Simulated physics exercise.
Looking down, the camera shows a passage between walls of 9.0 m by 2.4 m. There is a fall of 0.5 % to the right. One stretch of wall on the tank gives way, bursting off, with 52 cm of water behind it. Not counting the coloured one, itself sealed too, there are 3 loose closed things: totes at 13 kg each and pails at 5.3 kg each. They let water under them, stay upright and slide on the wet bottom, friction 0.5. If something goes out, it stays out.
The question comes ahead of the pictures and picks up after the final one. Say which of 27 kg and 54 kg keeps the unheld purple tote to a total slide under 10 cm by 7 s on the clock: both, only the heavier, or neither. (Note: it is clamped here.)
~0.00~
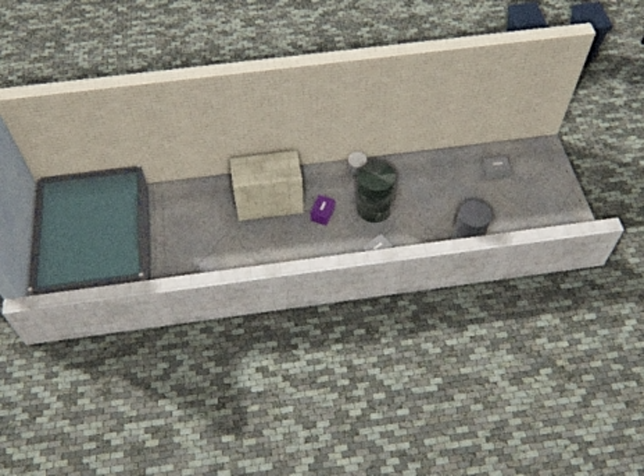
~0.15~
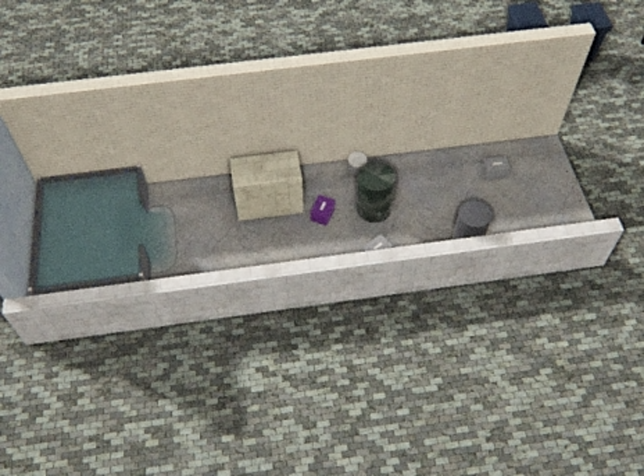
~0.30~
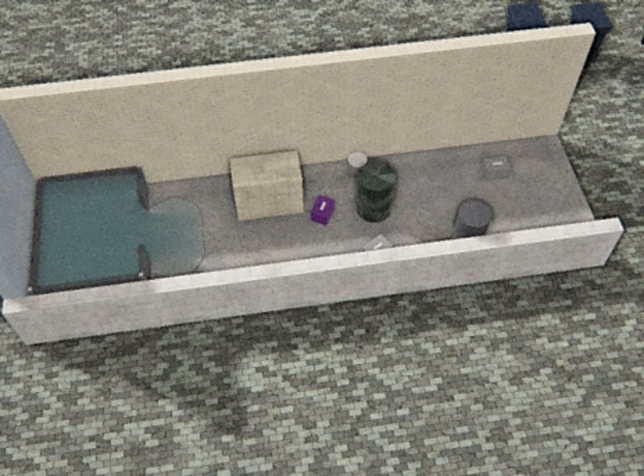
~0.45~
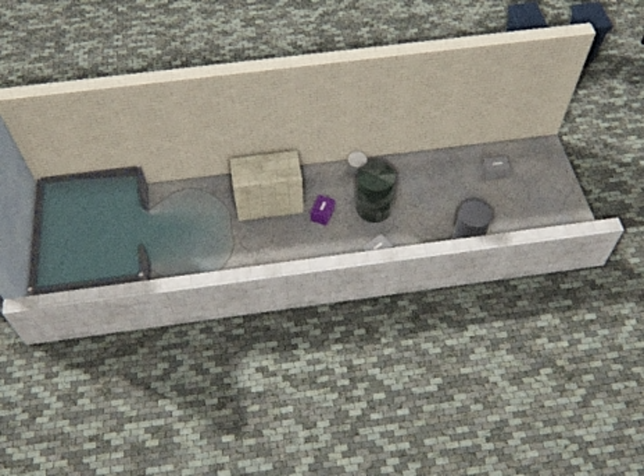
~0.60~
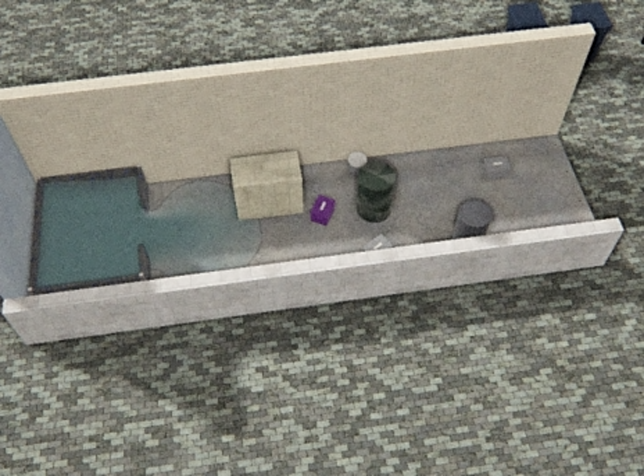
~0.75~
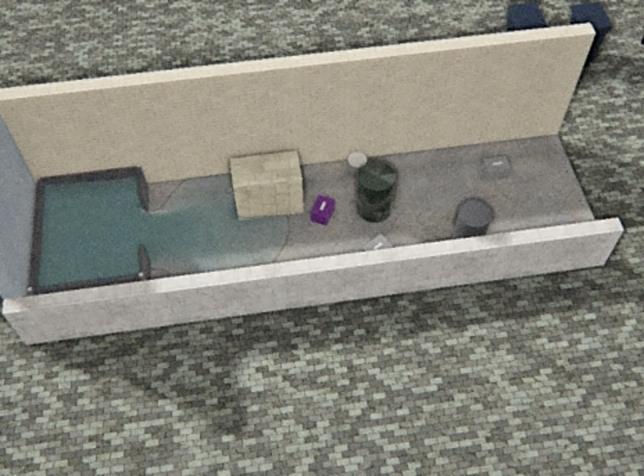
The light option works.
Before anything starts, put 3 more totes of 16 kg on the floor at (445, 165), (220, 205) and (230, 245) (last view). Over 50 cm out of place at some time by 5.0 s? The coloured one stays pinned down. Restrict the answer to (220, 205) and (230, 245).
One by one: Bigger shift, bigger shift.
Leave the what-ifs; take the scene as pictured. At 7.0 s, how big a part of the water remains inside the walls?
Around 80 per cent of the water is still in there.
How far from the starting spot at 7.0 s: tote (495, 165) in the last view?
In turn: Gone out.
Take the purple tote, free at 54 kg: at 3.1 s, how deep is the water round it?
Close to 4 cm deep.
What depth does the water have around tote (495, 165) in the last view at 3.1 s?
Around 5 centimetres.
After 1.4 s the purple tote would be 0 cm from its start with 27 kg and 0 cm from its start with 54 kg; 7 cm of water round it then.
After 3.1 s the purple tote would be 0 cm from its start with 27 kg and 0 cm from its start with 54 kg; 4 cm of water round it then.
After 4.9 s the purple tote would be 0 cm from its start with 27 kg and 0 cm from its start with 54 kg; 5 cm of water round it then.
After 7.0 s the purple tote would be 0 cm from its start with 27 kg and 0 cm from its start with 54 kg; 5 cm of water round it then.
